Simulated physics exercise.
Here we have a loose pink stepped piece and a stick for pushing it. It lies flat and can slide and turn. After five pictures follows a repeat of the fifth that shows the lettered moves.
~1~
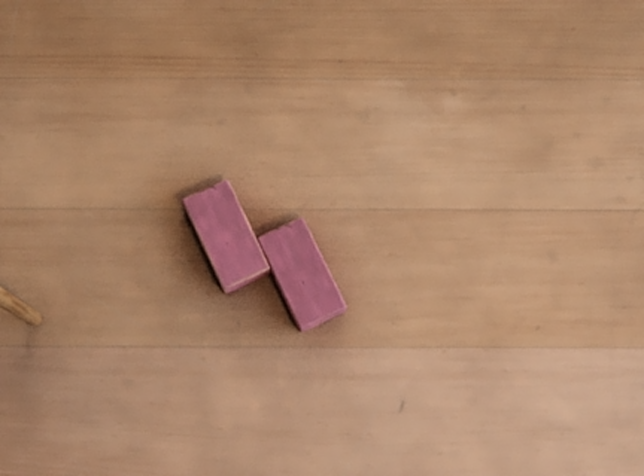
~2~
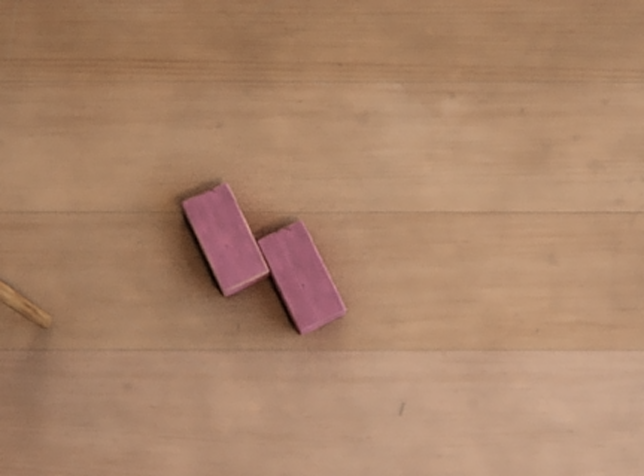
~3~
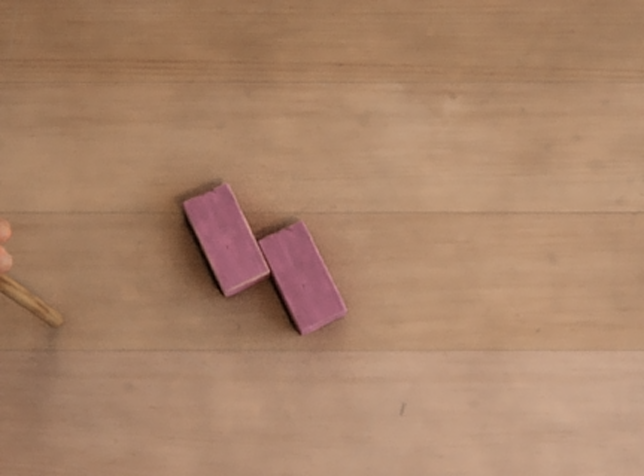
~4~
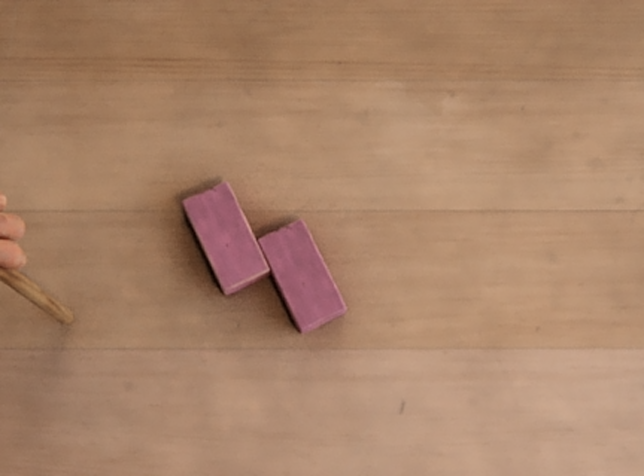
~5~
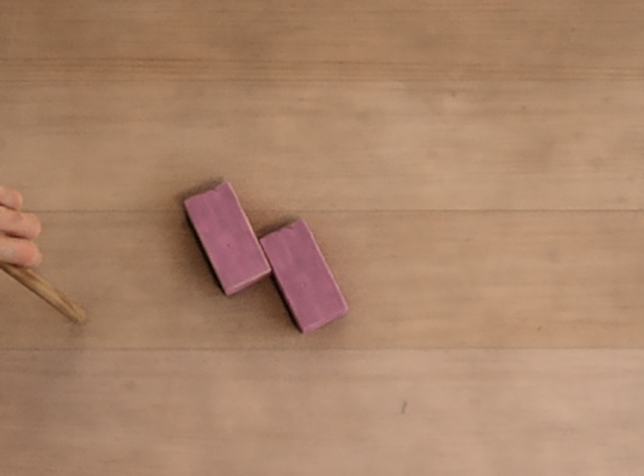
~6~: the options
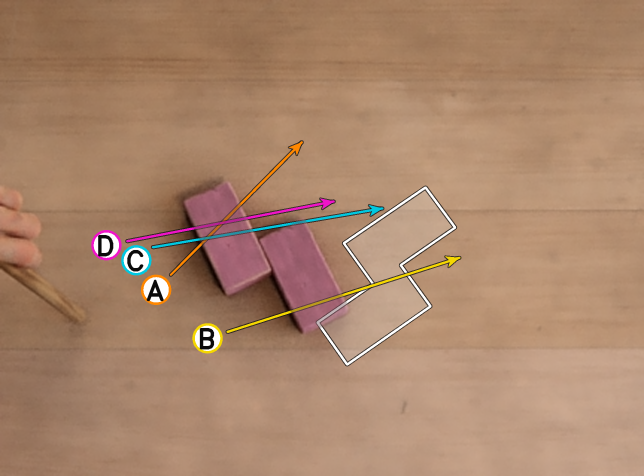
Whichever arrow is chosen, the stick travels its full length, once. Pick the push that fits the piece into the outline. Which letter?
It ends in the outline with C.
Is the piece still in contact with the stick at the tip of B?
No.
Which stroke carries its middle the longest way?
Stroke C.
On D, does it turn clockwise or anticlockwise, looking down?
On that stroke, clockwise.
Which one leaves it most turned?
Stroke C.
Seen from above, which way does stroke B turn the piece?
Anticlockwise.
On the copy, A from (171, 275) to (302, 142); B from (228, 332) to (459, 258); C from (153, 247) to (382, 208); D from (127, 241) to (334, 201).
On C. First, foot of the stick (235, 233), piece (326, 281).
Then, foot of the stick (317, 220), piece (365, 305).
Finally, foot of the stick (382, 209), piece (374, 311); it fills the outline.
By contrast, A leaves the piece out of the outline, at (323, 276); B leaves the piece out of the outline, at (335, 229); D leaves the piece out of the outline, at (350, 302).
